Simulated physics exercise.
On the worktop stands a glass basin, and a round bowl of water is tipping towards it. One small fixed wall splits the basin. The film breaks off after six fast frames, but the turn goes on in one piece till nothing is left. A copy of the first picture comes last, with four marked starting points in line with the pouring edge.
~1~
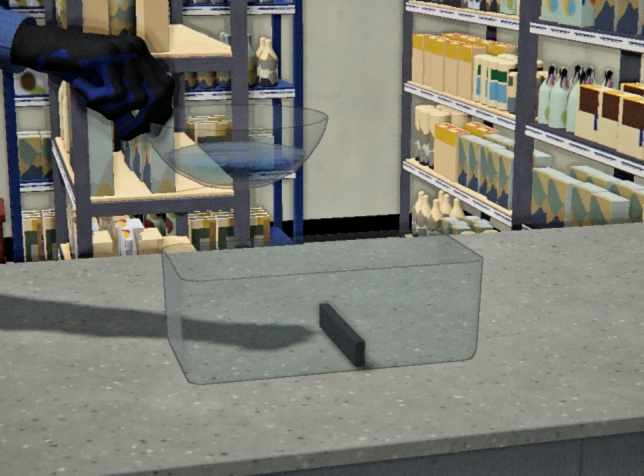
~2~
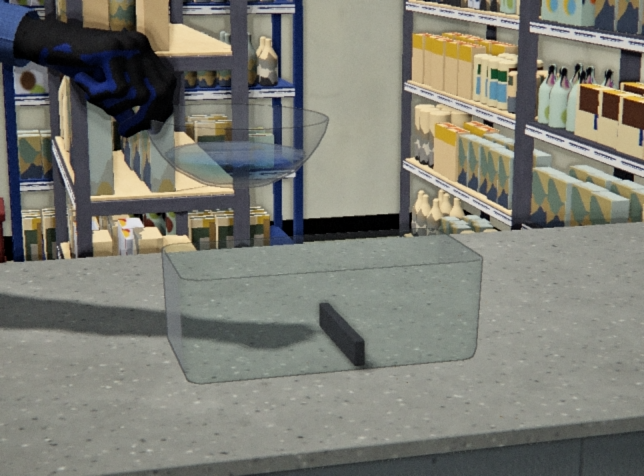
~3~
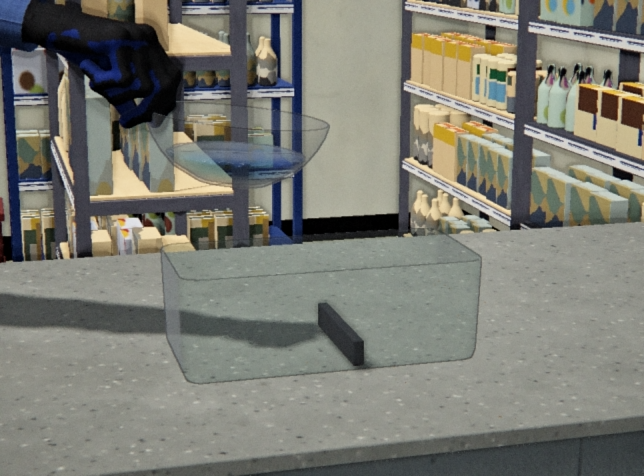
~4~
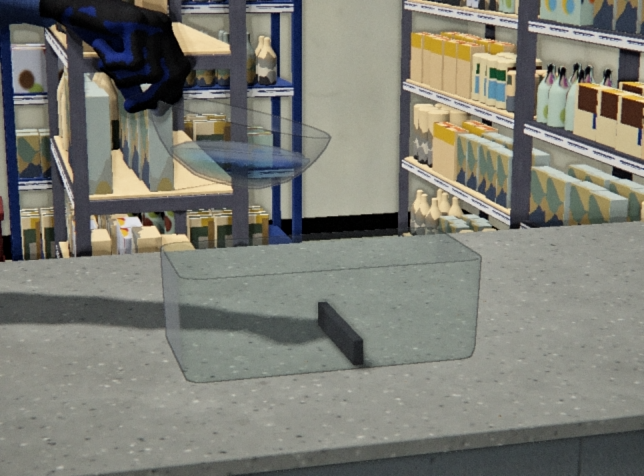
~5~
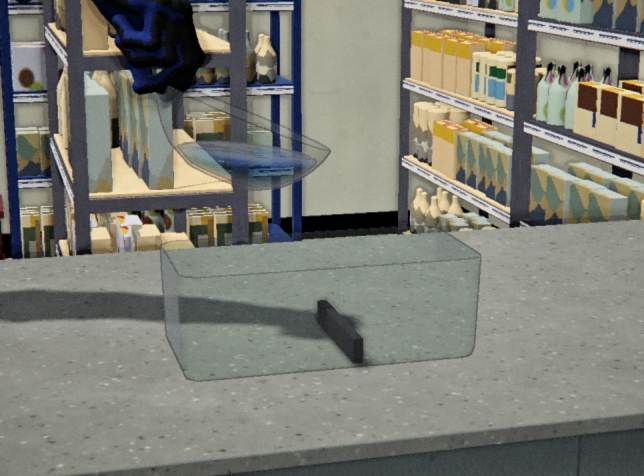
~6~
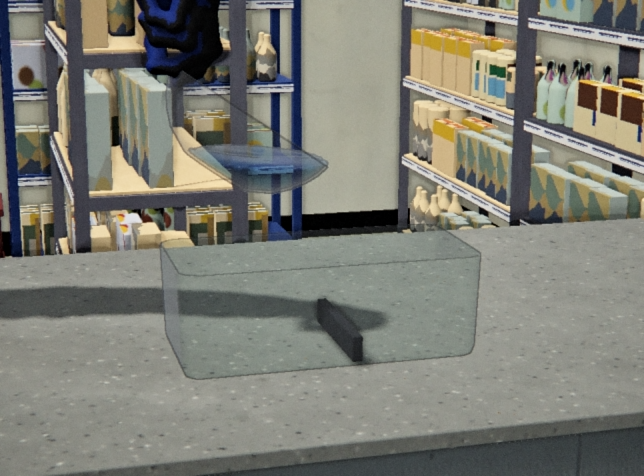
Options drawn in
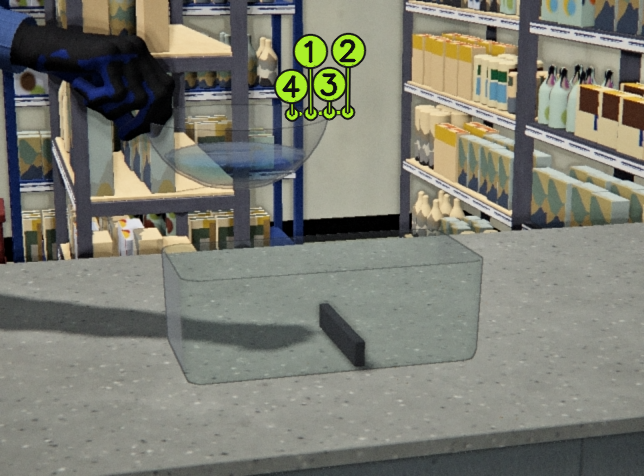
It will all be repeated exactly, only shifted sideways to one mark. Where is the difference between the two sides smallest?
1 is best.
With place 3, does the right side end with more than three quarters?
No, it does not.
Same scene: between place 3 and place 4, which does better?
That would be 3.
In lime, 1 at (310, 113); 2 at (347, 112); 3 at (329, 112); 4 at (292, 114).
For place 1, about 55 % ends left of the wall and 44 % right of it.
For place 2, about 23 % ends left of the wall and 76 % right of it.
For place 3, about 34 % ends left of the wall and 66 % right of it.
For place 4, about 78 % ends left of the wall and 20 % right of it.
